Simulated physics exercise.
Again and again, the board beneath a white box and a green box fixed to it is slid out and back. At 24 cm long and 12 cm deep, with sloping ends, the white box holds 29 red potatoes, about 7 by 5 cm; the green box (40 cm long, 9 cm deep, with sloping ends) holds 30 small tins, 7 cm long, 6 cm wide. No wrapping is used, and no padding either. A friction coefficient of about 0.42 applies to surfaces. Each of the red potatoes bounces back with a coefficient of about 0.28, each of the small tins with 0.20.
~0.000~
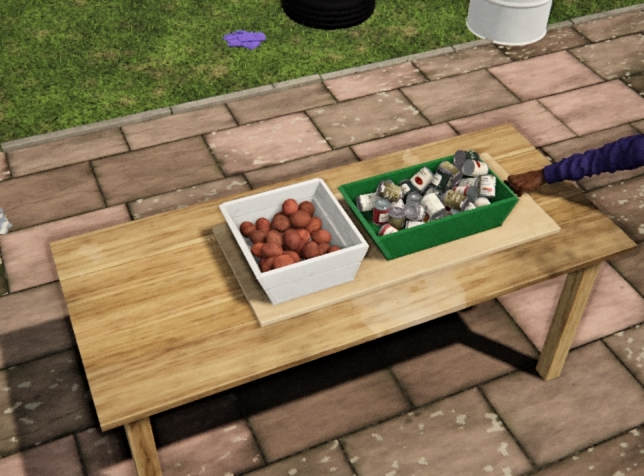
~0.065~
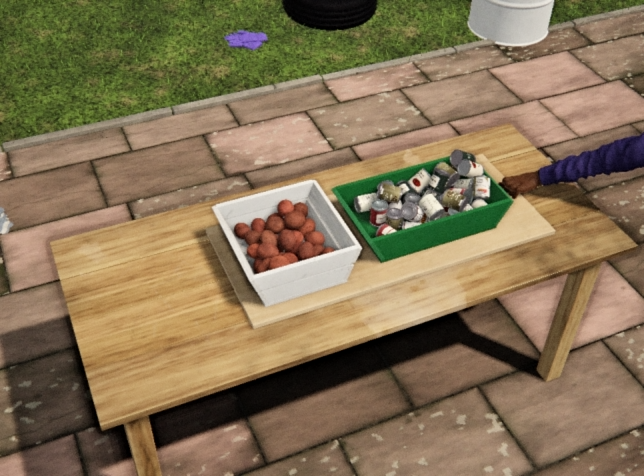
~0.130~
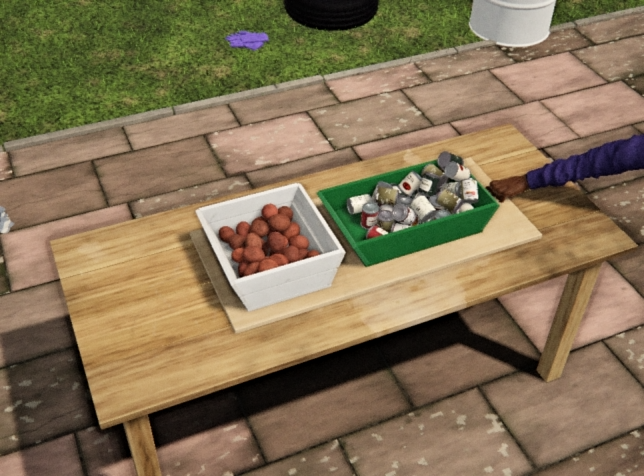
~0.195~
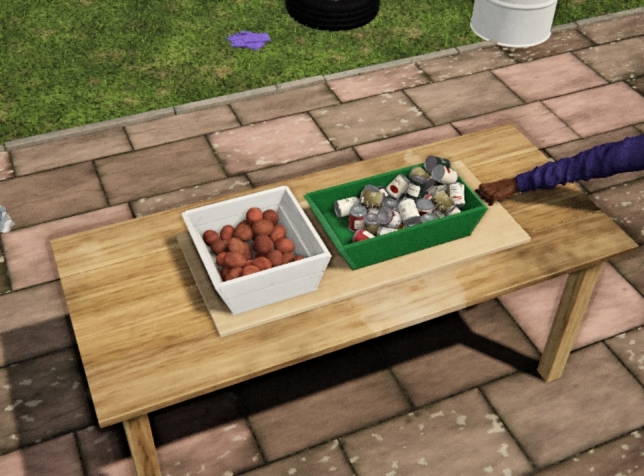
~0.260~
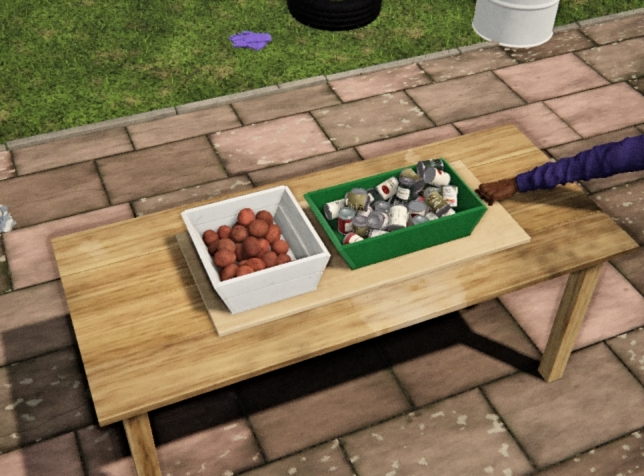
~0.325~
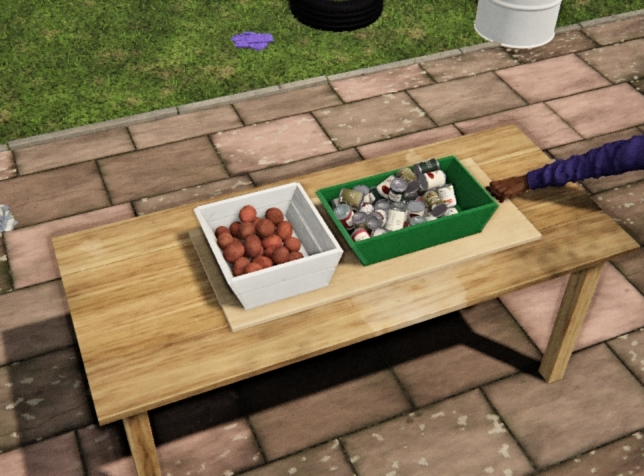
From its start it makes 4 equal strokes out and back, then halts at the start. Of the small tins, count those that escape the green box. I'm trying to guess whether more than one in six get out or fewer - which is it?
Fewer than one in six get out.
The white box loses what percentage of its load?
The white box loses 0 percent of its load.
After 0.65 s, the white box has all 29 and the green box is down by 1 of 30.
After 1.06 s, the white box has all 29 and the green box is down by 1 of 30.
After 1.63 s, the white box has all 29 and the green box is down by 1 of 30.
When it is over (at 2.37 s), the white box has all 29 and the green box is down by 1 of 30. Asked share, 1 of 30, 3 per cent.
